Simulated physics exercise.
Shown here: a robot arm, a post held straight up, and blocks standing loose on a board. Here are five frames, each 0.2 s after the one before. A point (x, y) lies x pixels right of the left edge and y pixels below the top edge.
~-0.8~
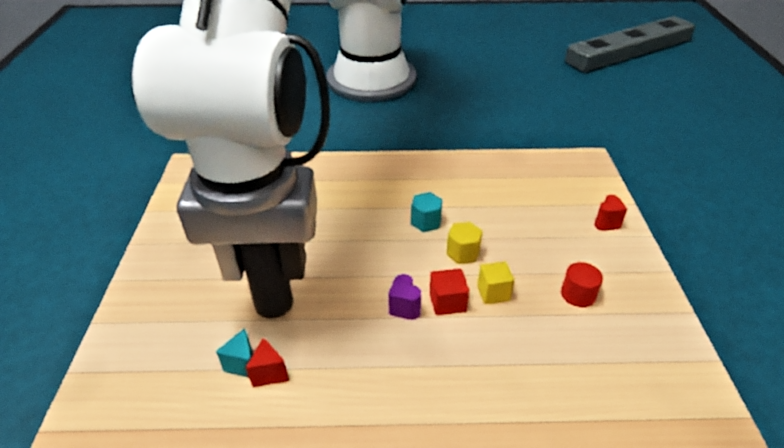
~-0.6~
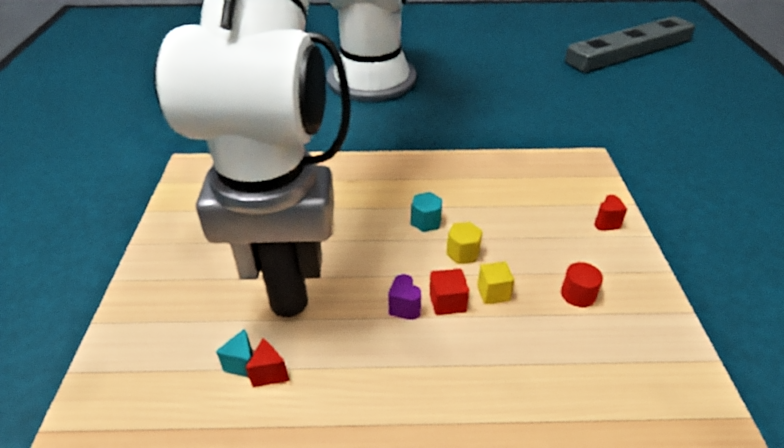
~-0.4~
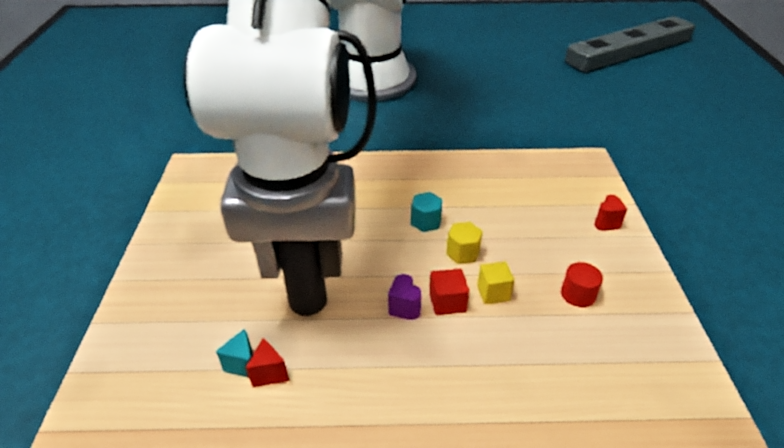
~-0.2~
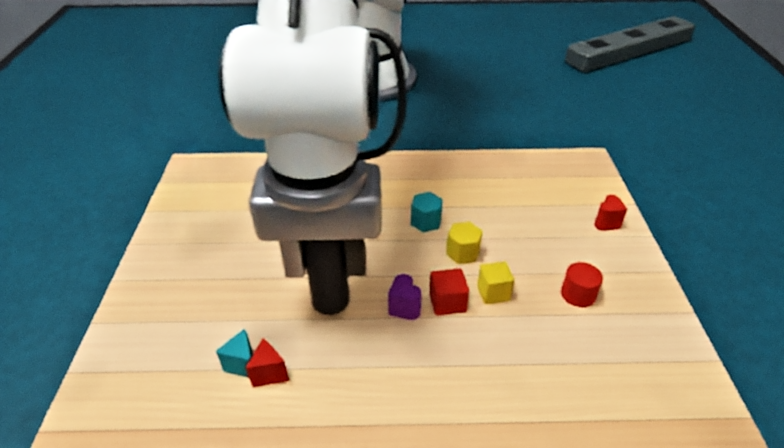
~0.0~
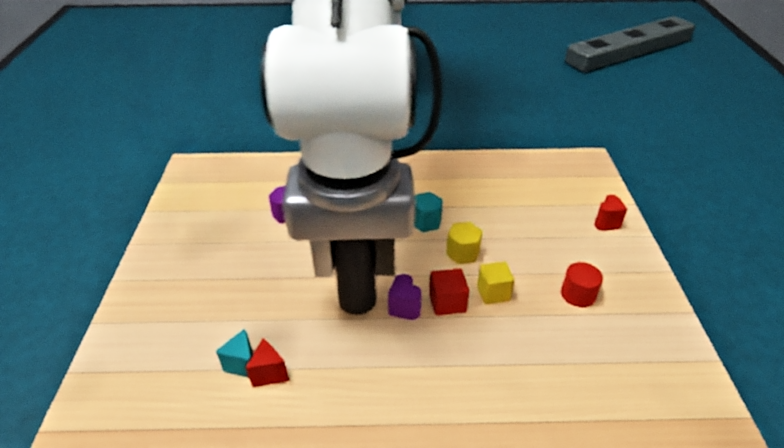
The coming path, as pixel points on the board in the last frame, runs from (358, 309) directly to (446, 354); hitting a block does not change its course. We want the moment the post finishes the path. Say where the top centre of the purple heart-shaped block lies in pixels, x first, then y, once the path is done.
My estimate: (425, 291).
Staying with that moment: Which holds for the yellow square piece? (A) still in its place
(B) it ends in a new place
Choice A: Still in its place.
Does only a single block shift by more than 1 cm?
Yes, it checks out.
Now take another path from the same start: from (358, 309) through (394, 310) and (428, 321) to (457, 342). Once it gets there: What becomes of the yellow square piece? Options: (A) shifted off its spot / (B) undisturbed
The one that fits is A, shifted off its spot.
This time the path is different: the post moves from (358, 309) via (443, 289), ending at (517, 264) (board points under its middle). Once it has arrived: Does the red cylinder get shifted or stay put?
My prediction: It remains in place.
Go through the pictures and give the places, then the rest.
Tip of the post (274, 304), middles of tops, purple heart-shaped block (405, 288), red square piece (450, 281), yellow square piece (497, 272), in the first picture.
Post (289, 303), nothing pushed, in the second picture.
Post (308, 301), nothing pushed, in the third picture.
Post (331, 300), nothing pushed, in the fourth picture.
Post (358, 300), purple heart-shaped block (405, 288), red square piece (450, 281), yellow square piece (497, 272), in the fifth picture.
The first path, step by step. One third of the way, post (387, 316); purple heart-shaped block (415, 289), turned 45° anticlockwise.
Two thirds of the way, post (416, 330); purple heart-shaped block (425, 291), turned 90° anticlockwise; red square piece (455, 279).
At the end, post (447, 345); purple heart-shaped block (425, 291), turned 90° anticlockwise; red square piece (455, 279); yellow square piece unmoved.
